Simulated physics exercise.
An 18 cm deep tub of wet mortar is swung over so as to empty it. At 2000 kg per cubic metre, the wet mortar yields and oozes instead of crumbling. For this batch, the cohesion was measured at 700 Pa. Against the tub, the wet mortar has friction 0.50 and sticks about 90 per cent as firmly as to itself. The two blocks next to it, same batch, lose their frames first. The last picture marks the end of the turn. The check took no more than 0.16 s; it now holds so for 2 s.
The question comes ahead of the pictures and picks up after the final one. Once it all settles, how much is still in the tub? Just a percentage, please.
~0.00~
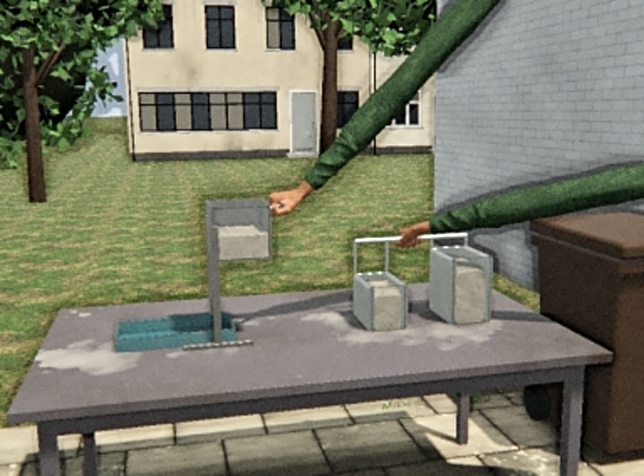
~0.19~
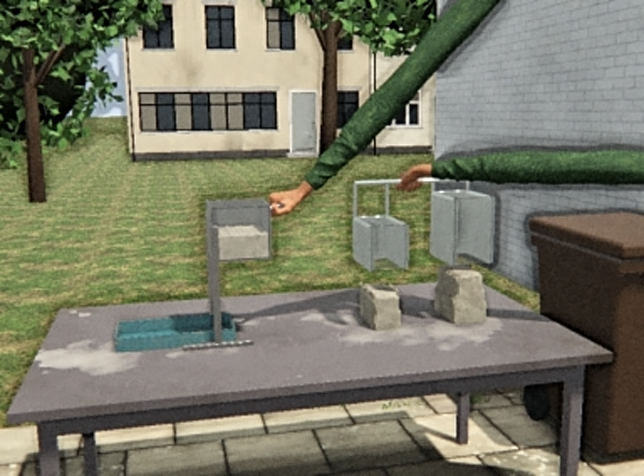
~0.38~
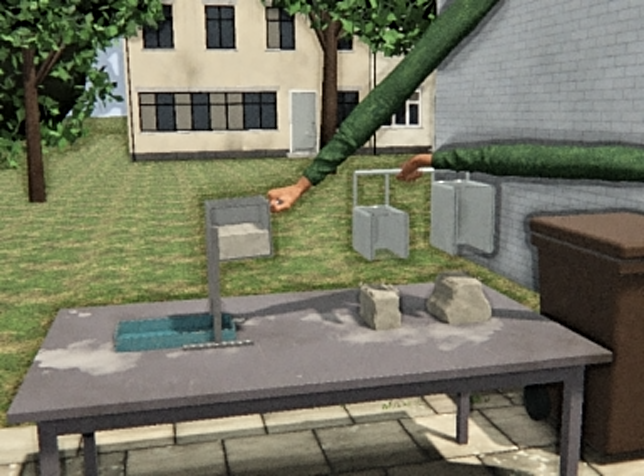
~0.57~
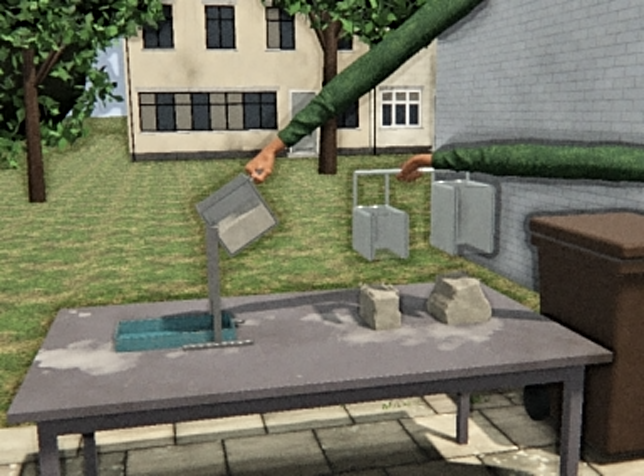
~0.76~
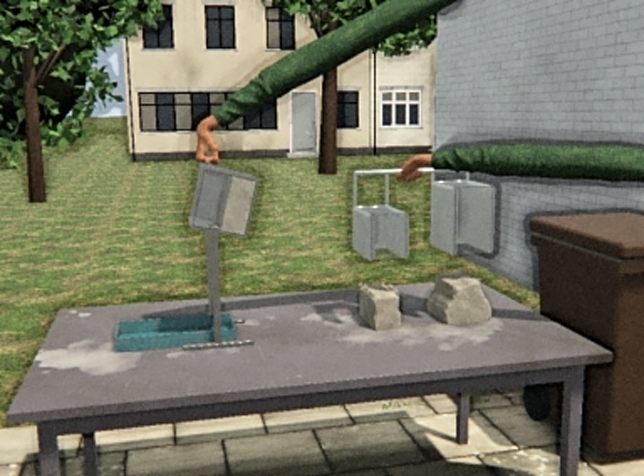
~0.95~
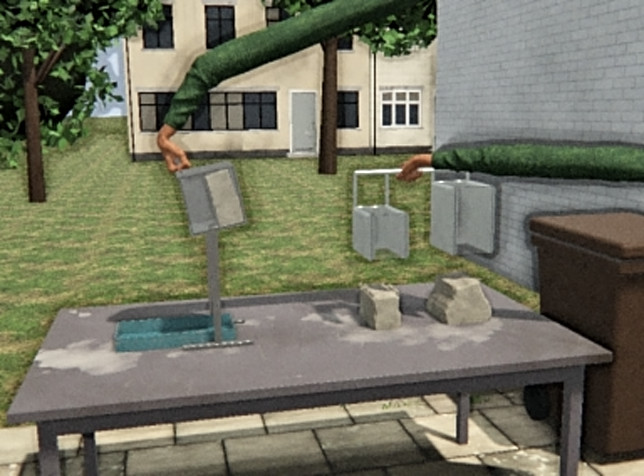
I would say about 54 percent.
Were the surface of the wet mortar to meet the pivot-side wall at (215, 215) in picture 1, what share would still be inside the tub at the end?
I'd say close to 40 % stays in the tub.
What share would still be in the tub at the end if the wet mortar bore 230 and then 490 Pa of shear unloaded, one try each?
The two runs give near 45 % and near 50 % respectively.
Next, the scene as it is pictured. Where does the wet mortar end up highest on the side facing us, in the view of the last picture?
The highest point sits at around (225, 204).
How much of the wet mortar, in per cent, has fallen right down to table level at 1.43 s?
About 0 %.
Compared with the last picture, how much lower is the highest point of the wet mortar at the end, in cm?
11 cm.
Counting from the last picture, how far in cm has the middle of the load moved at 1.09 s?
About 4 cm.
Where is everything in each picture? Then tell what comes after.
The first frame shows handle-side rim at (268, 206), tilt 0 degrees; highest point of the wet mortar at (241, 235); test blocks 14 cm, 21 cm high (left to right).
The second frame shows handle-side rim at (268, 206), tilt 0 degrees; highest point of the wet mortar at (241, 235); test blocks 13 cm, 19 cm high (left to right).
The third frame shows handle-side rim at (267, 203), tilt 3 degrees; highest point of the wet mortar at (266, 231); test blocks 13 cm, 16 cm high (left to right).
The fourth frame shows handle-side rim at (247, 180), tilt 33 degrees; highest point of the wet mortar at (261, 205); test blocks 13 cm, 16 cm high (left to right).
The fifth frame shows handle-side rim at (204, 170), tilt 76 degrees; highest point of the wet mortar at (235, 178); test blocks 13 cm, 16 cm high (left to right).
The sixth frame shows handle-side rim at (179, 179), tilt 101 degrees; highest point of the wet mortar at (225, 171); test blocks 13 cm, 16 cm high (left to right).
By 1.09 s, the tub is at 101 degrees and holds 100 %.
By 1.26 s, the tub is at 101 degrees and holds 73 %.
By 1.43 s, the tub is at 101 degrees and holds 54 %.
By 1.60 s, the tub is at 101 degrees and holds 54 %.
By 2.95 s, at the end, the tub is at 101 degrees and holds 54 %.
